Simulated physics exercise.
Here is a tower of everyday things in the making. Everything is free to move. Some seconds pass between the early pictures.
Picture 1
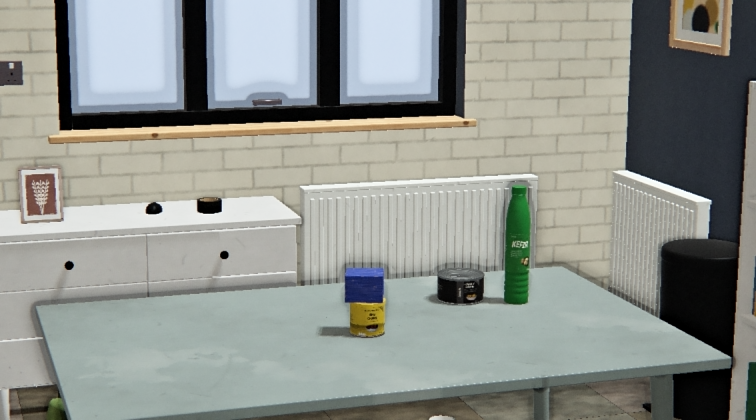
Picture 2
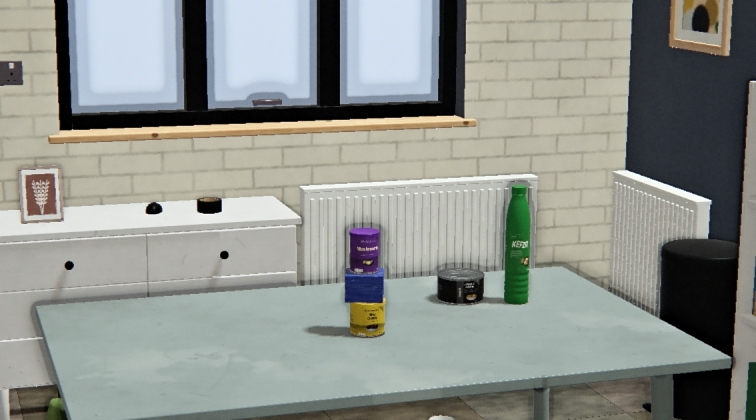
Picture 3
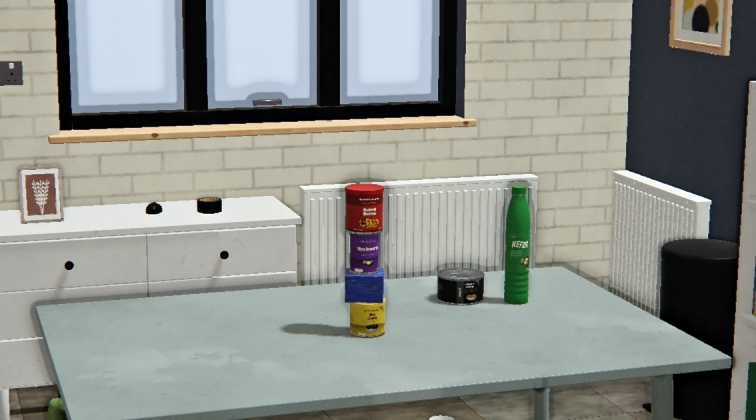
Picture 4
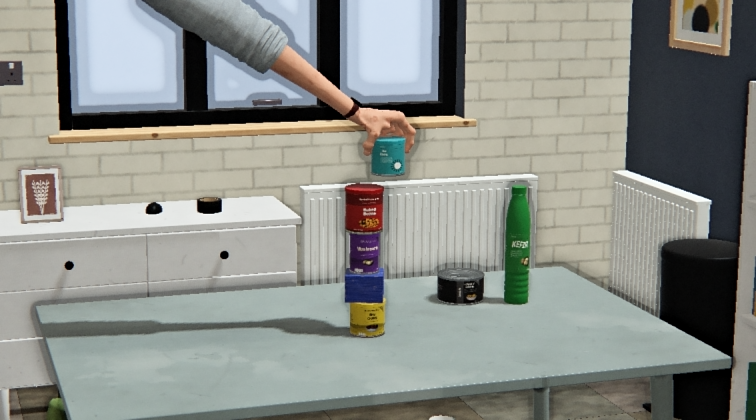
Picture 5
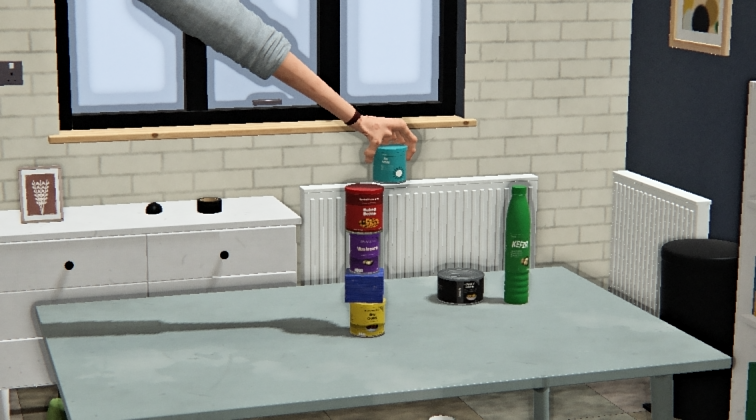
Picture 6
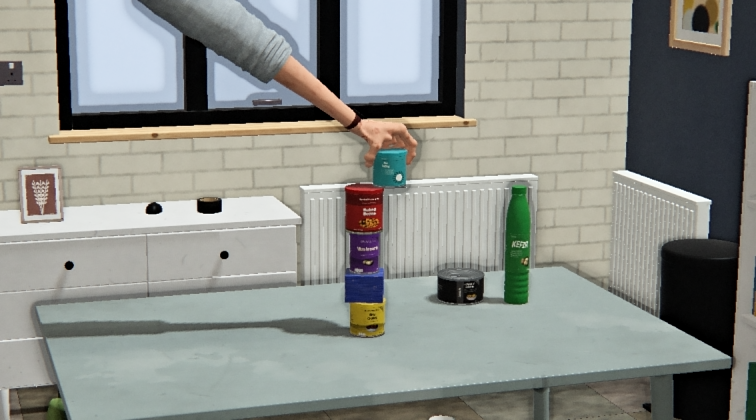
A purple tin and then a red one appear on a stack of a yellow tin and a blue block, before a hand reaching in from the upper left lowers a turquoise tin slightly onto the red one's right side, still gripping it. A black tub and green bottle stand to the right on the pale grey-green table. The unmoving, slightly raised view shows a brick-walled room with a window, radiators and white drawers.
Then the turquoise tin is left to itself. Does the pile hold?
The pile loses its balance.
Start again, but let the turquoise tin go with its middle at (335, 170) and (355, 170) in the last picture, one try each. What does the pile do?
In the first case it comes apart; in the second case it keeps its balance.
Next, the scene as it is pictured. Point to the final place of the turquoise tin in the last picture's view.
Around (406, 312).
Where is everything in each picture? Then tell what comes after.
The last thing is not in view yet, in the first frame.
The last thing is not in view yet; blue block (365, 285), in the second frame.
The last thing is not in view yet; green bottle (518, 244), in the third frame.
Still above its spot; turquoise tin (388, 156); red pot (364, 209), in the fourth frame.
Still above its spot; turquoise tin (390, 164); blue block (365, 285), in the fifth frame.
In place under the hand; turquoise tin (390, 168); green bottle (518, 244), in the sixth frame.
Then, 0.40 s on from there, turquoise tin now fallen.
Then, 0.50 s on from there, things are still on the move.
In the end, fallen, turquoise tin; the other 6 unmoved. At the end, from the last picture's camera, turquoise tin near (406, 312). The pile comes apart.
